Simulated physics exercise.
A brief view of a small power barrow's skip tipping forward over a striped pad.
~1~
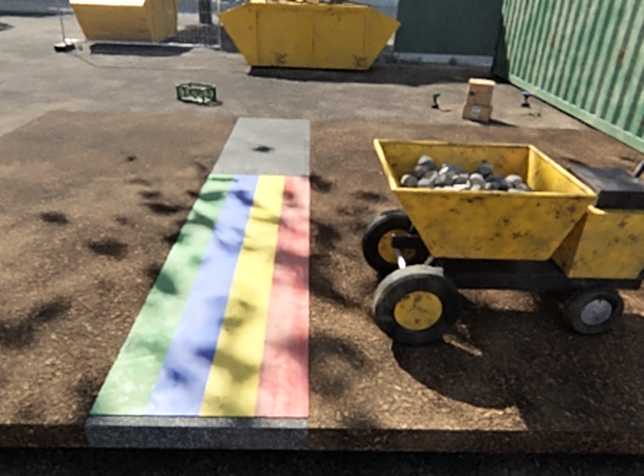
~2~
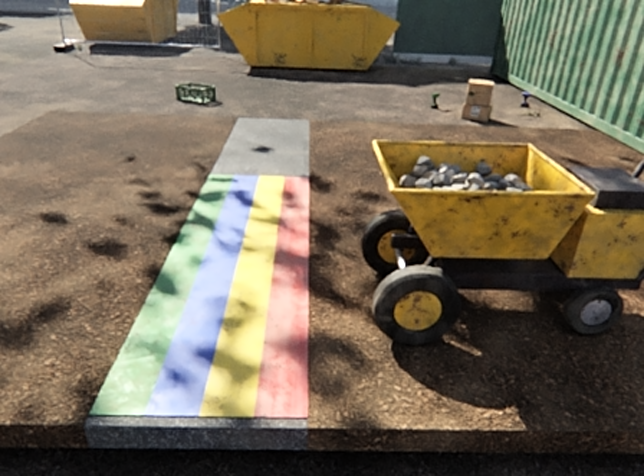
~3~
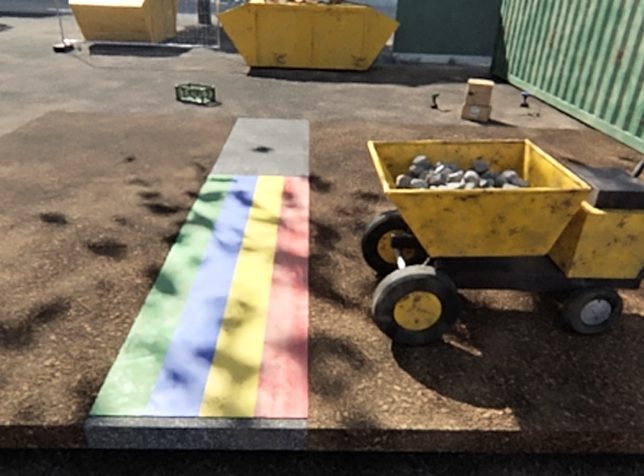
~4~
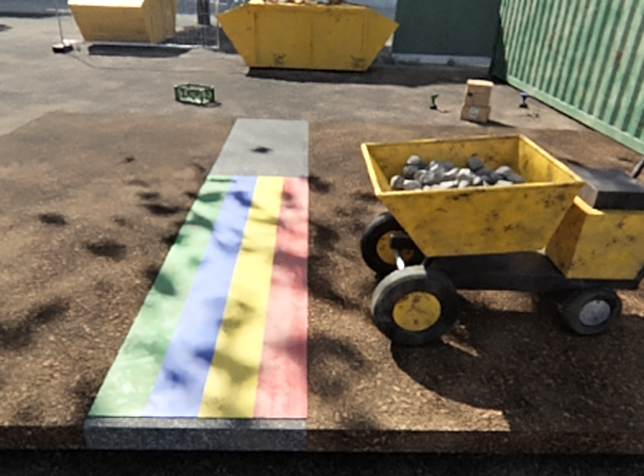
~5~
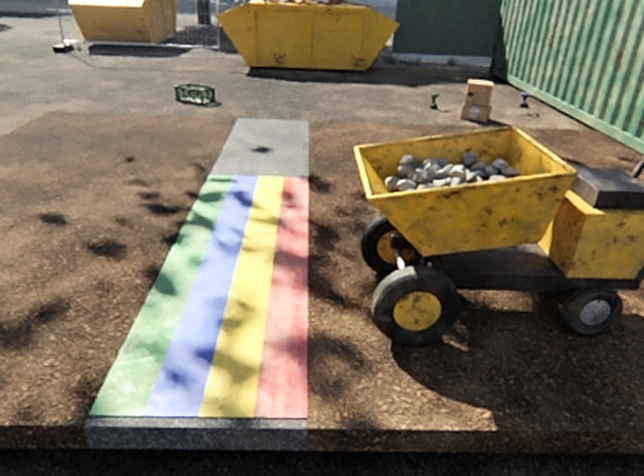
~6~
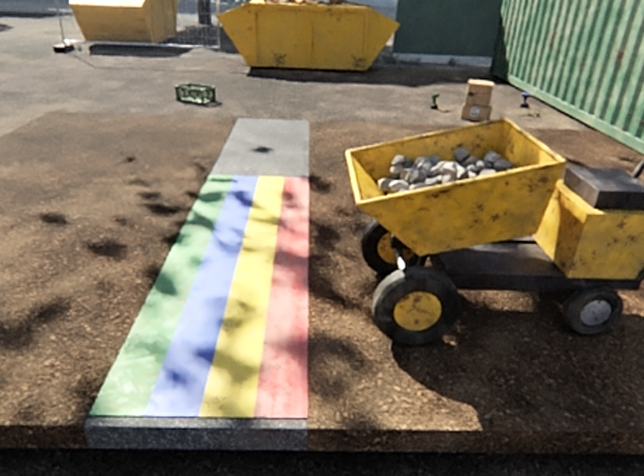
A yellow skip full of grey stones tilts slightly forward beside a colourful striped pad.
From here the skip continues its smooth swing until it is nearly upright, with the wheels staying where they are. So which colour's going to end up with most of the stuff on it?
Most of it lands on yellow.
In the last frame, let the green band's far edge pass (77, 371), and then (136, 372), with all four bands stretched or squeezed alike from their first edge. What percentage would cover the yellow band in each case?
I'd estimate some 30 per cent, and then some 30 per cent.
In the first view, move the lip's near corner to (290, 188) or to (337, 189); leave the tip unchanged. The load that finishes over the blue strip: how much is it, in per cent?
Position 1: Near 20 %; position 2: Near 40 %.
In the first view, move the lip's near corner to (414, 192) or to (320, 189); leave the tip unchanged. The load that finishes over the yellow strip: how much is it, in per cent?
The first gives close to 30 per cent and the second 0 per cent.
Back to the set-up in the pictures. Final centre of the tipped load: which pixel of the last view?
Roughly pixel (248, 295).
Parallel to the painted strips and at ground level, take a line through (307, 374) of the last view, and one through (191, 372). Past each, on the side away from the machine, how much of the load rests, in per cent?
Close to 70 per cent, then close to 20 per cent.
Just after the last frame, skip tipped steeply; every one in the skip.
A moment on, skip tipped right over; almost all in the skip; just a few over the red strip; about a tenth over the yellow strip.
Further on, skip tipped right over; roughly a third in the skip; about a tenth over the red strip; roughly a third over the yellow strip; about a tenth over the blue strip; about a tenth over the green strip; just a few off the paint.
When it is over, skip tipped right over; roughly a quarter in the skip; roughly a quarter over the red strip; roughly a third over the yellow strip; roughly a quarter over the blue strip; about a tenth over the green strip; just a few off the paint.
